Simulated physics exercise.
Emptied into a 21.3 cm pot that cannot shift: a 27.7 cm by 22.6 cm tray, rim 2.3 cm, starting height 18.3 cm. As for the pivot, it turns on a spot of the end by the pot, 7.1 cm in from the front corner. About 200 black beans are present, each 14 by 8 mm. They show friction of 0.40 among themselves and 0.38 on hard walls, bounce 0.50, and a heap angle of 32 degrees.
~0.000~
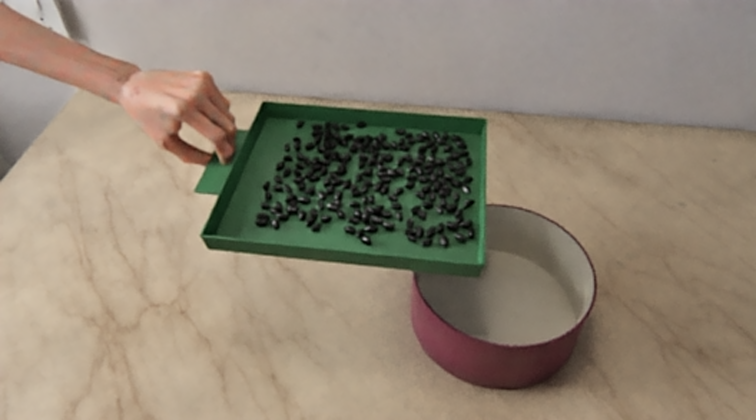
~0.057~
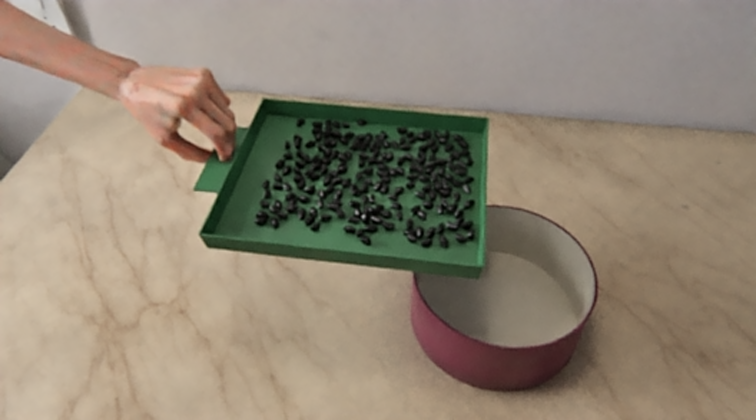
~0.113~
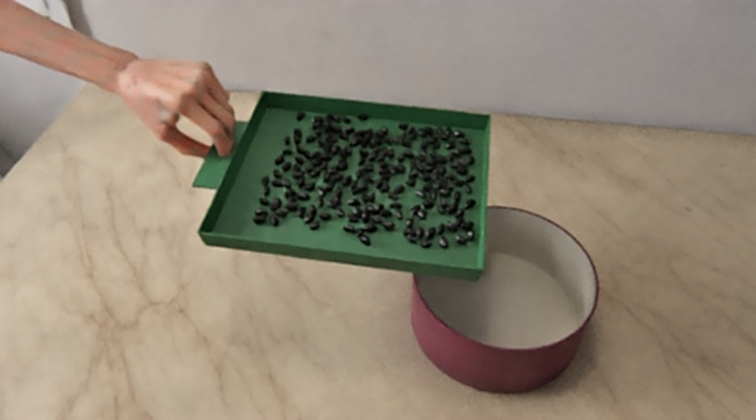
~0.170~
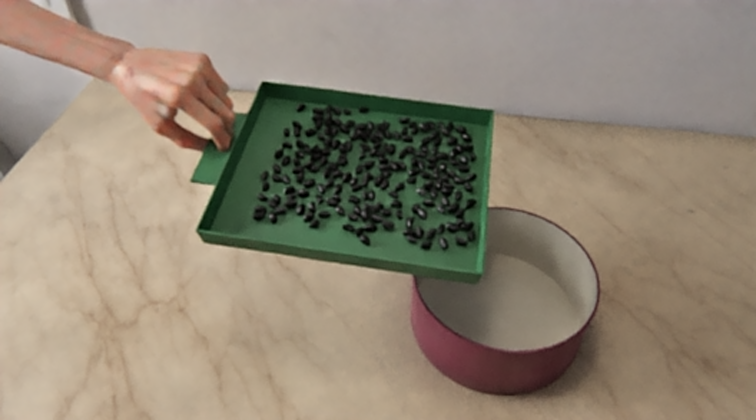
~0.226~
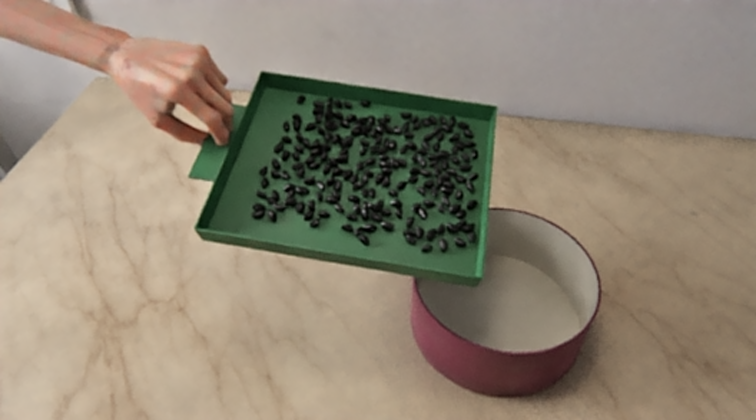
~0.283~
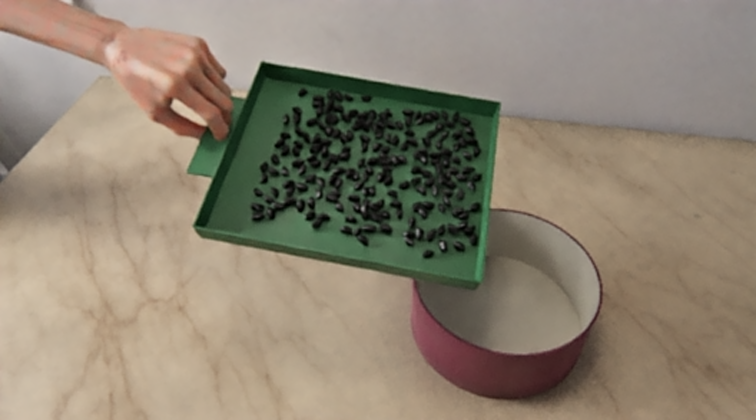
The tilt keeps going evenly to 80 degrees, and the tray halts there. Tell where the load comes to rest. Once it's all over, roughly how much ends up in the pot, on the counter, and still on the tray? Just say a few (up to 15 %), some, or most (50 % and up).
Pot: Some, counter: Some, left on the tray: Some.
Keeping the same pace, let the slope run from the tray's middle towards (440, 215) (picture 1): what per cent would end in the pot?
That comes to around 70 per cent.
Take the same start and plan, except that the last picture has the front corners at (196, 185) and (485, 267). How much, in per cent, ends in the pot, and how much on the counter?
In the pot: 50 per cent; on the counter: 5 per cent.
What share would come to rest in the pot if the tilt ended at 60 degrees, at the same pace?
That would give about 0 per cent.
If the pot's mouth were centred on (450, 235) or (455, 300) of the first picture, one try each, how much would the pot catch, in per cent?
I'd say some 0 per cent for the first and some 70 per cent for the second.
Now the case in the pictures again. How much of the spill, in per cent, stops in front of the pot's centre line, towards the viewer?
Near 100 in a hundred.
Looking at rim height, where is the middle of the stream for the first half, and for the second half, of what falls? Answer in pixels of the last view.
Early: About (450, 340); late: About (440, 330).
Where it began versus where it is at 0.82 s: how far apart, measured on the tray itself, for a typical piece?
9 cm.
After 0.82 s, tilt 45 degrees; the tray holds 100 %, the pot 0 %.
Then, at 1.17 s, tilt 66 degrees; the tray holds 95 %, the pot 0 %.
After 1.62 s, tilt 80 degrees; the tray holds 70 %, the pot 10 %.
At rest (3.2 s), pot 25 %, counter 40 %, tray 35 %.
